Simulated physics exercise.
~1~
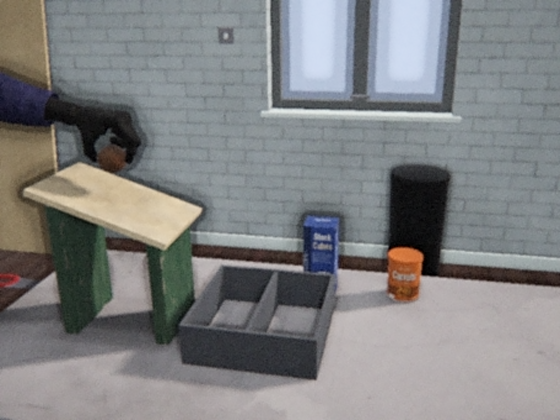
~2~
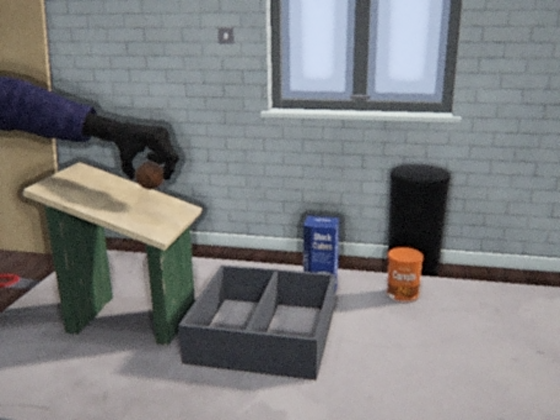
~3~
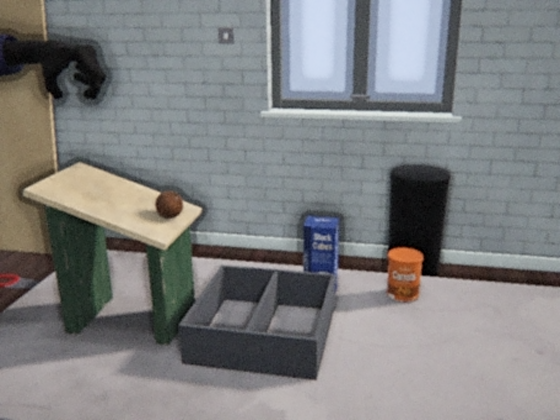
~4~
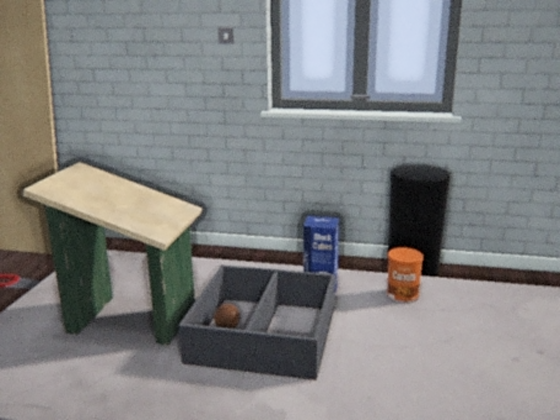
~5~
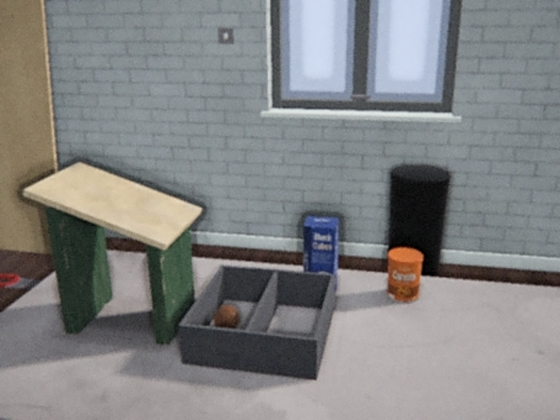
A small brown ball, held by a gloved hand above a slanted board, is carried right and released, then moves down the board into the nearer bay of a gray tray, where it stays, while an orange tin and blue carton remain in place by the wall.
